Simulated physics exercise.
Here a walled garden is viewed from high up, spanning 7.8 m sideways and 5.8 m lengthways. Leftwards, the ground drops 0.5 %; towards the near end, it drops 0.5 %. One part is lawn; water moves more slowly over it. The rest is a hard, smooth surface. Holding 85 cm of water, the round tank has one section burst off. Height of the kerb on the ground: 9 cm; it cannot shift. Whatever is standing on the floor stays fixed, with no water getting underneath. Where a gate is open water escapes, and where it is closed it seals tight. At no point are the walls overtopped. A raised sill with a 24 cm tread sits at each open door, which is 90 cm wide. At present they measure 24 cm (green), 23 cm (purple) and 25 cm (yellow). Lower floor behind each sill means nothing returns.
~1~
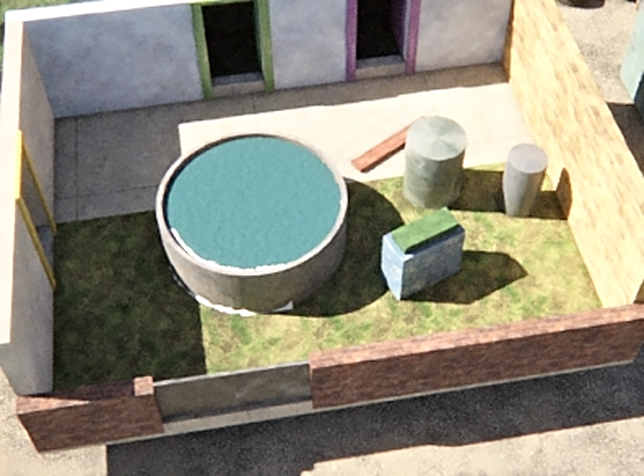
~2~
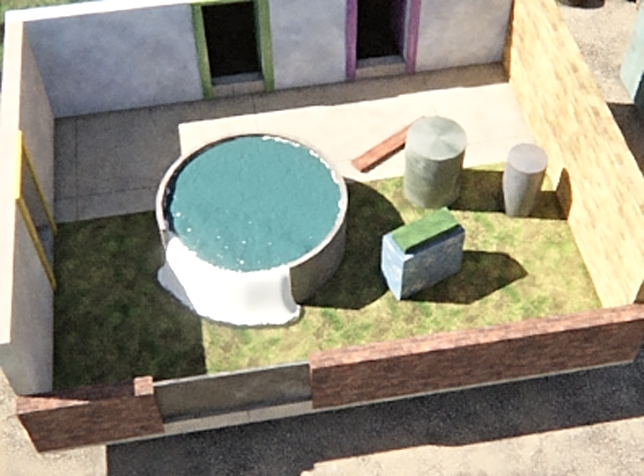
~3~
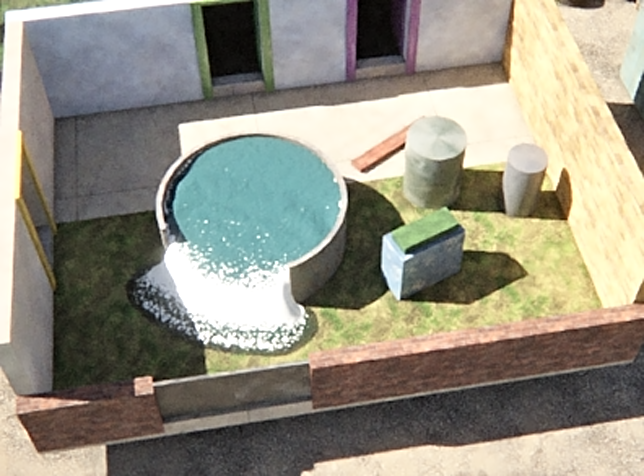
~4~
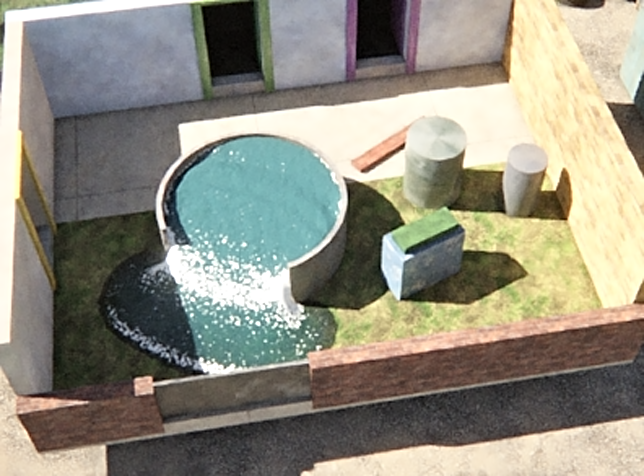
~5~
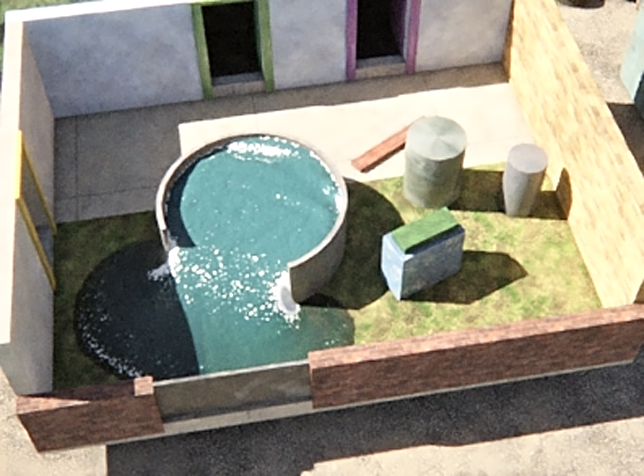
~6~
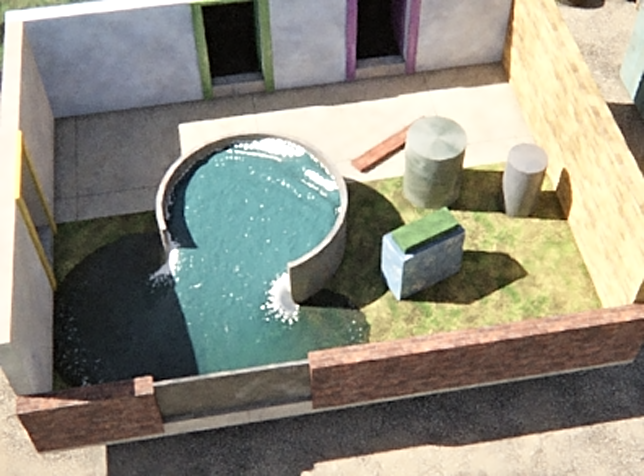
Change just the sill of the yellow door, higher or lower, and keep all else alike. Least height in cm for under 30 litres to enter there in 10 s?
Roughly 14 cm.
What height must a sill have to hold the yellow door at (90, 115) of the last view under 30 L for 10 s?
Roughly 26 cm, give or take.
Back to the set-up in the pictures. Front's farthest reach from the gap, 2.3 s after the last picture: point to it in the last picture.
In the last picture, around (576, 343).
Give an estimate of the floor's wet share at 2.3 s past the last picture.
About 45 per cent.
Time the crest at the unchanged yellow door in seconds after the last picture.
Peak: Close to 2.0 s.
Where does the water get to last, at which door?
Last of all is the purple door.
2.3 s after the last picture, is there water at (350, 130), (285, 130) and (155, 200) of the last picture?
In that order: Dry, dry, flooded.
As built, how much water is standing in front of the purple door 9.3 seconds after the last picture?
It comes to about 14.0 centimetres deep.
Then, 0.7 s after the last picture water covers 25 % of the floor, deepest (73 cm) near (67, 423); 6 cm at the yellow door, 0 litres in over its 25 cm sill.
Then, 2.3 s after the last picture water covers 45 % of the floor, deepest (43 cm) near (54, 425); 21 cm at the yellow door, 0 litres in over its 25 cm sill.
Then, 9.3 s after the last picture water covers 100 % of the floor, deepest (17 cm) near (401, 82); 12 cm at the yellow door, 0 litres in over its 25 cm sill.
At the yellow door as built, the water peaked near 22 cm, 2.1 s after the last picture.
Run again over the same 10 s with other heights there, 40 litres in over 13 cm, 8 litres over 17.5 cm. The limit of 30 litres is kept from about 14 cm up.
